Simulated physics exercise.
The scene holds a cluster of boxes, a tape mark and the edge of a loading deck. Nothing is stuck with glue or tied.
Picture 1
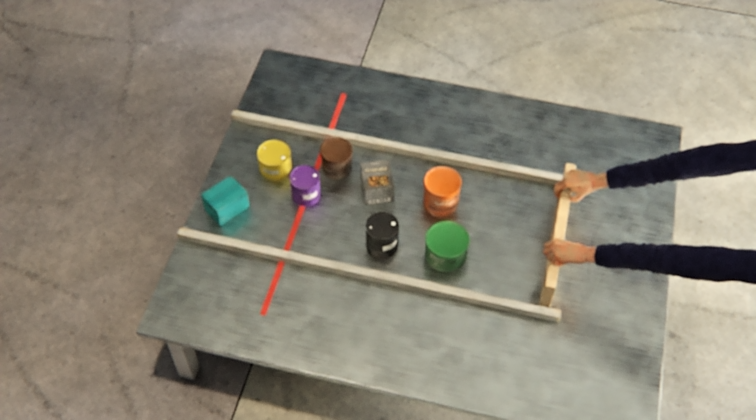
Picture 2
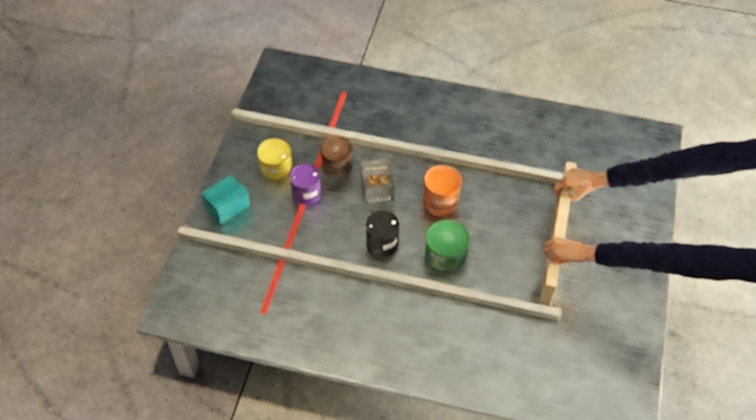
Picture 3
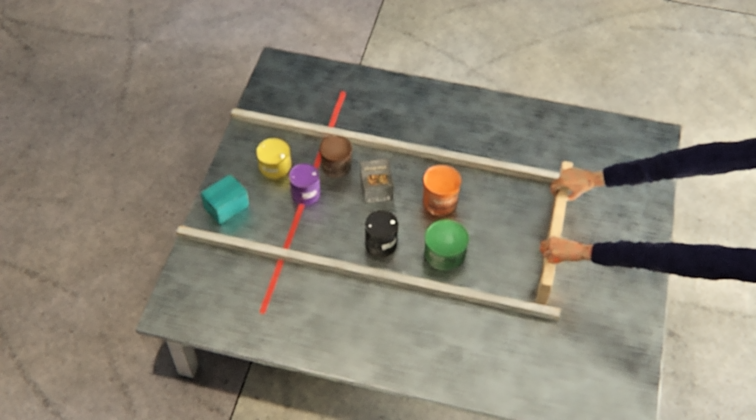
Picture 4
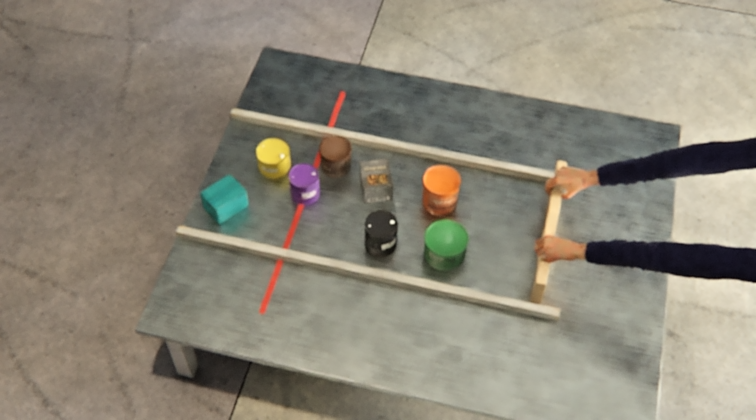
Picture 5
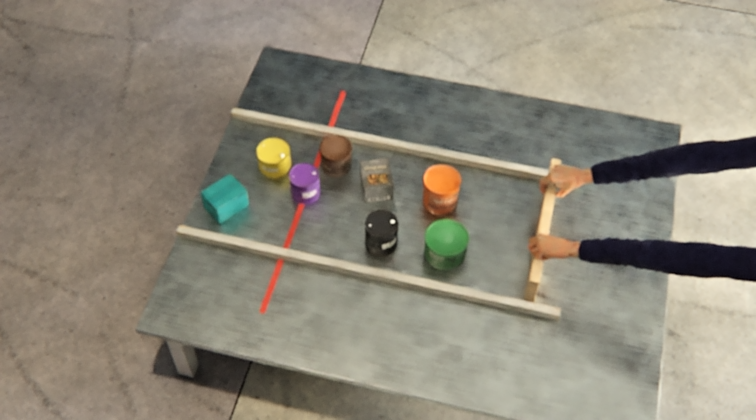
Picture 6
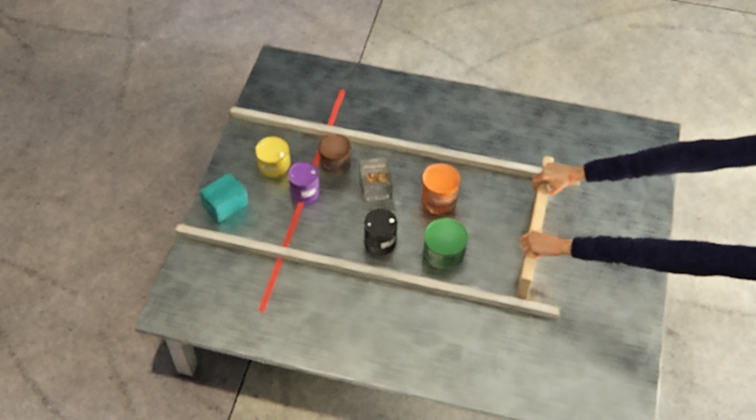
Two hands sliding a wooden plank slowly left between two rails on a grey table, toward colourful containers that stay still.
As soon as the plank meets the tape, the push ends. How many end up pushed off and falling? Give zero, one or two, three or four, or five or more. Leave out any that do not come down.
It is going to spill none of them.
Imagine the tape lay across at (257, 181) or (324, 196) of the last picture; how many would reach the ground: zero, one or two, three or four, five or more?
For the first place I'd say three or four, and for the second no fall at all.
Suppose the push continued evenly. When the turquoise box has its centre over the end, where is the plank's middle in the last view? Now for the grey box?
Approx. (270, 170) / approx. (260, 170) for the other.
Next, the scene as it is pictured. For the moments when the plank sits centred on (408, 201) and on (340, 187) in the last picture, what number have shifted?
First 4, after that 7.
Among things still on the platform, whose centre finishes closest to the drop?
It's the yellow canister.
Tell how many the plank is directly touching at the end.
The number is 2.
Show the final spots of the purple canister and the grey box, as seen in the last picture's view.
Going in order, first (266, 182) and next (263, 153).
Early on, none off yet; turquoise box at rest near (224, 198); yellow canister at rest near (273, 157); purple canister at rest near (304, 183).
A while later, none off yet; turquoise box at rest near (224, 198); yellow canister moving near (269, 156); purple canister travelled a little near (293, 185).
Finally, the number that fall off is zero.
